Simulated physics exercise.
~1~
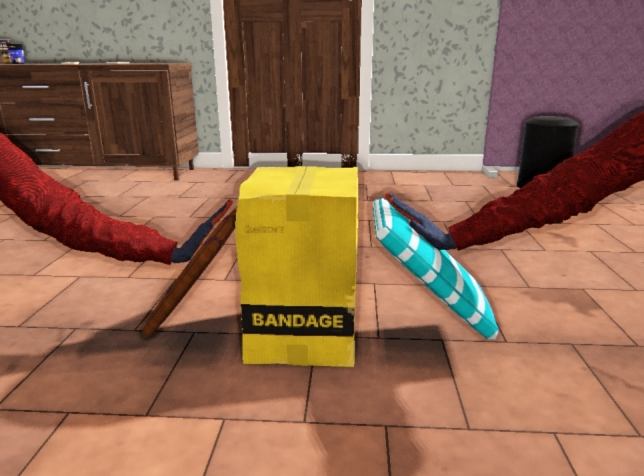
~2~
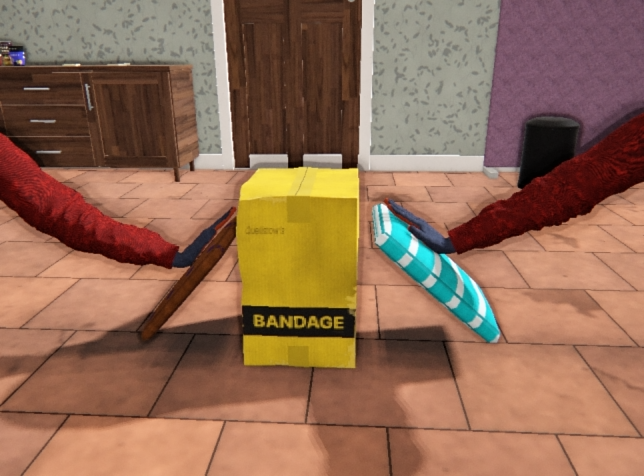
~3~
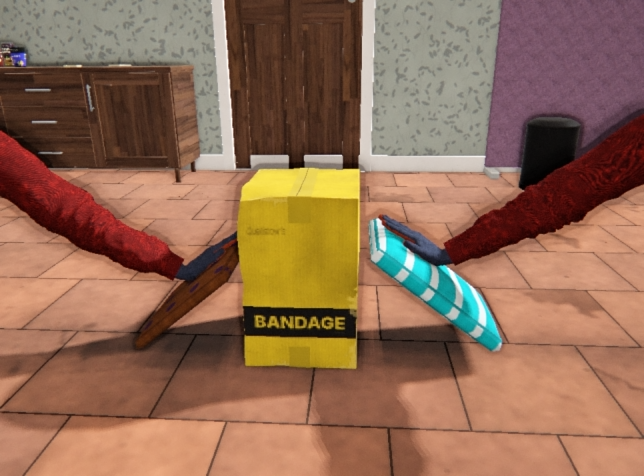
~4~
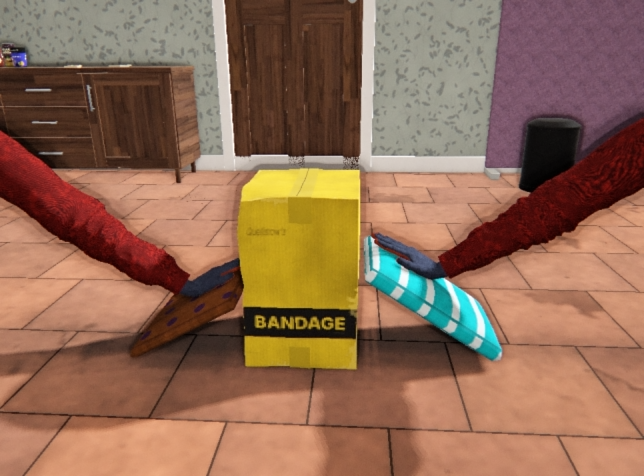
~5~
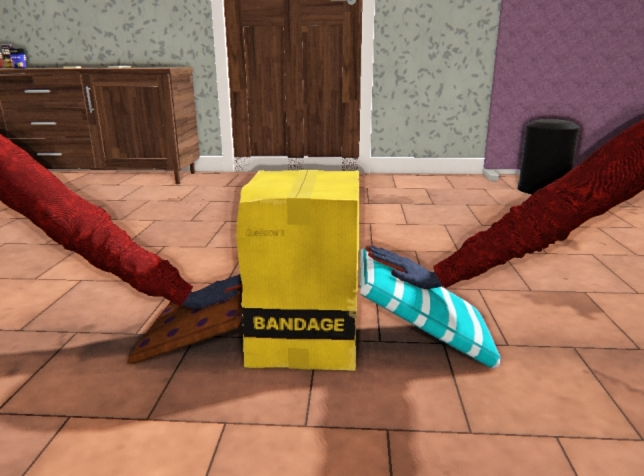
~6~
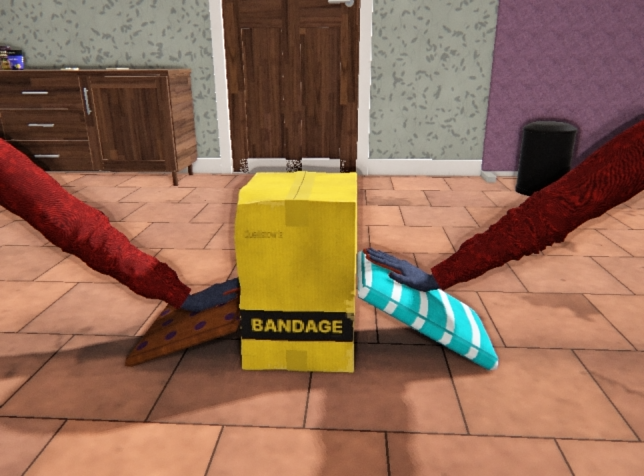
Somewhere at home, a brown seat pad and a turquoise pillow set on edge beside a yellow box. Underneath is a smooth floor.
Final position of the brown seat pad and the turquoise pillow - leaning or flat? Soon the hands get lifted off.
Brown seat pad - flat. Turquoise pillow - flat.
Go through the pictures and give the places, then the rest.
In the first frame, seat pad foot (147, 333), head (213, 247); pillow foot (492, 335), head (381, 233).
In the second frame, seat pad foot (145, 337); pillow foot (494, 338).
In the third frame, seat pad foot (140, 345); pillow foot (496, 347).
In the fourth frame, seat pad foot (134, 354); pillow foot (497, 356).
In the fifth frame, seat pad foot (131, 360); pillow foot (495, 363).
In the sixth frame, seat pad foot (129, 363), head (234, 328), at a low slant; pillow foot (493, 366), head (362, 292), at a low slant.
Then, 0.26 s past the final frame, seat pad flat on the floor near (196, 330); pillow slipping down near (428, 324).
Then, 0.48 s past the final frame, seat pad flat on the floor near (197, 331); pillow flat on the floor near (430, 332).
When it is over, seat pad flat on the floor near (197, 331); pillow flat on the floor near (430, 333). The brown seat pad slides down flat and the turquoise pillow slips and lies down.
